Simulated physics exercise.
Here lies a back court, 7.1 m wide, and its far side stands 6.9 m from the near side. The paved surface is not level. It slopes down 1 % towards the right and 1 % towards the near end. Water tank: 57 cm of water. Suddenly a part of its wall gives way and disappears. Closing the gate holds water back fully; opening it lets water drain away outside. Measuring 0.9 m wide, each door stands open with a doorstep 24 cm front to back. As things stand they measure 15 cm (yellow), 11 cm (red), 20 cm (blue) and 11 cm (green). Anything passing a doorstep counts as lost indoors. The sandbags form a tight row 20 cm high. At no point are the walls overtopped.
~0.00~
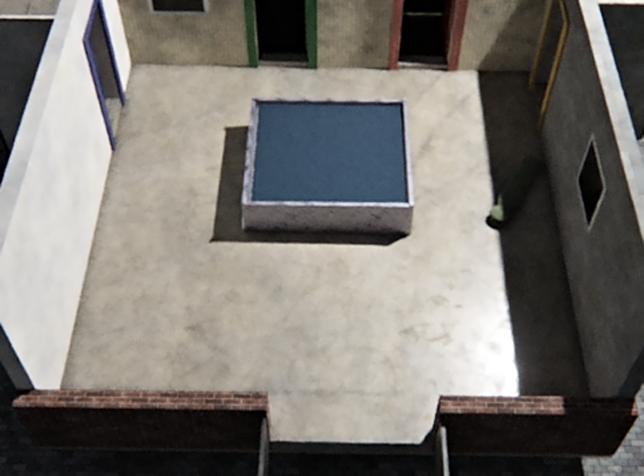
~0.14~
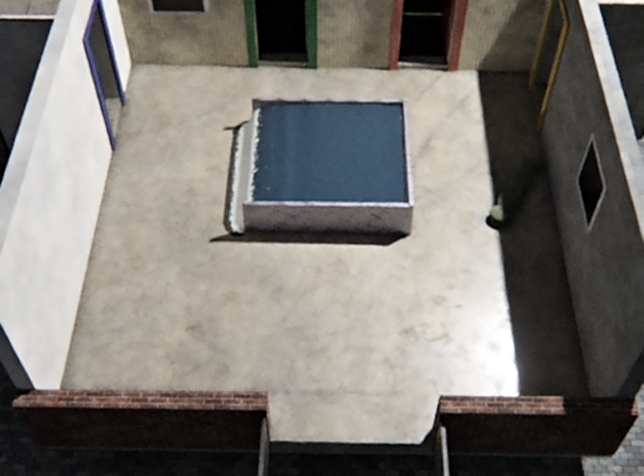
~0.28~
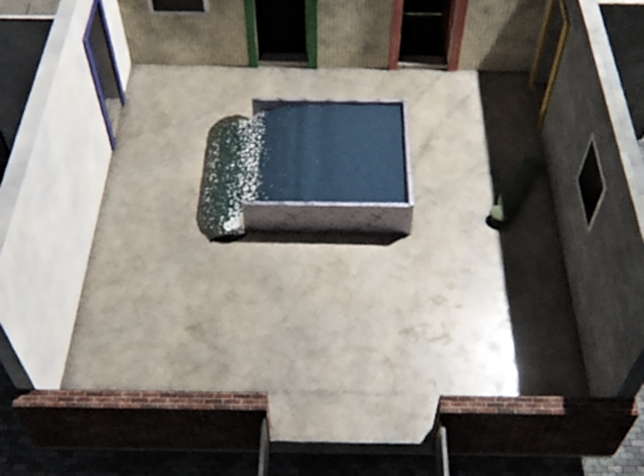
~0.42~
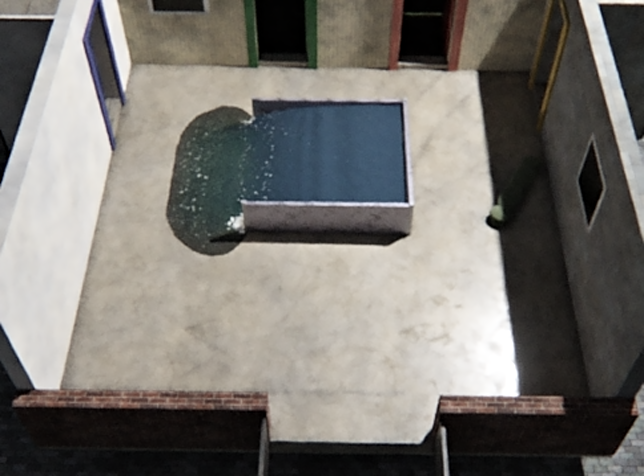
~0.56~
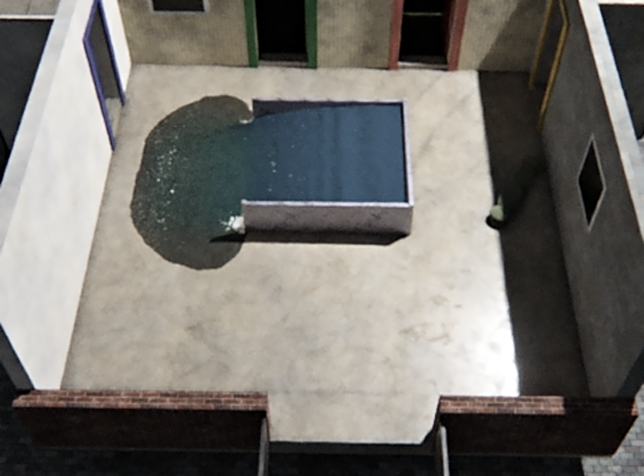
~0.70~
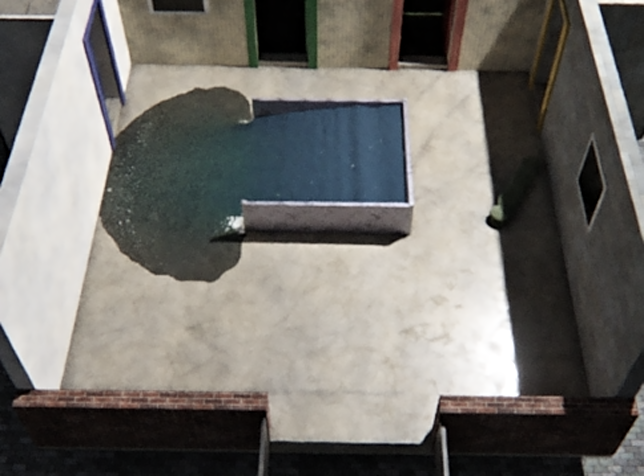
In this clip, the left wall of a raised water tank in a walled courtyard disappears, and water pours out onto the pale paving, spreading leftward in a widening, rounded dark sheet that nears the blue door.
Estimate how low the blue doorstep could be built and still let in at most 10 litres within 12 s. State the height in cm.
I would say 24 cm or so.
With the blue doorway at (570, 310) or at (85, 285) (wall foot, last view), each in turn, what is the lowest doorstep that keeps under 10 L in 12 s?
Roughly 8.5 cm for the first and 14.5 cm for the second.
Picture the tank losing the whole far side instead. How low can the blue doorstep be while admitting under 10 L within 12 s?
Some 13.0 cm.
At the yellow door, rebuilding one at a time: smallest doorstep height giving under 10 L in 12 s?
For yellow: Close to 15 cm.
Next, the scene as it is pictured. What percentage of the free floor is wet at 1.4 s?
Some 25 in a hundred.
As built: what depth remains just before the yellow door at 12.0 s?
Depth: Near 6.5 cm.
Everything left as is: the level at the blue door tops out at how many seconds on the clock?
Approximately 2.2 s.
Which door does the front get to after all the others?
Last: Yellow.
After 1.4 s water covers 25 % of the floor, deepest (36 cm) near (106, 180); 26 cm at the blue door, 2 litres in over its 20 cm doorstep.
After 3.0 s water covers 30 % of the floor, deepest (34 cm) near (57, 406); 24 cm at the blue door, 30 litres in over its 20 cm doorstep.
After 12.0 s water covers 90 % of the floor, deepest (14 cm) near (454, 427); 1 cm at the blue door, 36 litres in over its 20 cm doorstep.
At the blue door as built, the water arrived by 0.8 s and peaked near 28 cm at 2.2 s.
Run again over the same 12 s with other heights there, 25 litres in over 21.5 cm, 0 litres over 29.5 cm. The limit of 10 litres is kept from about 24 cm up.
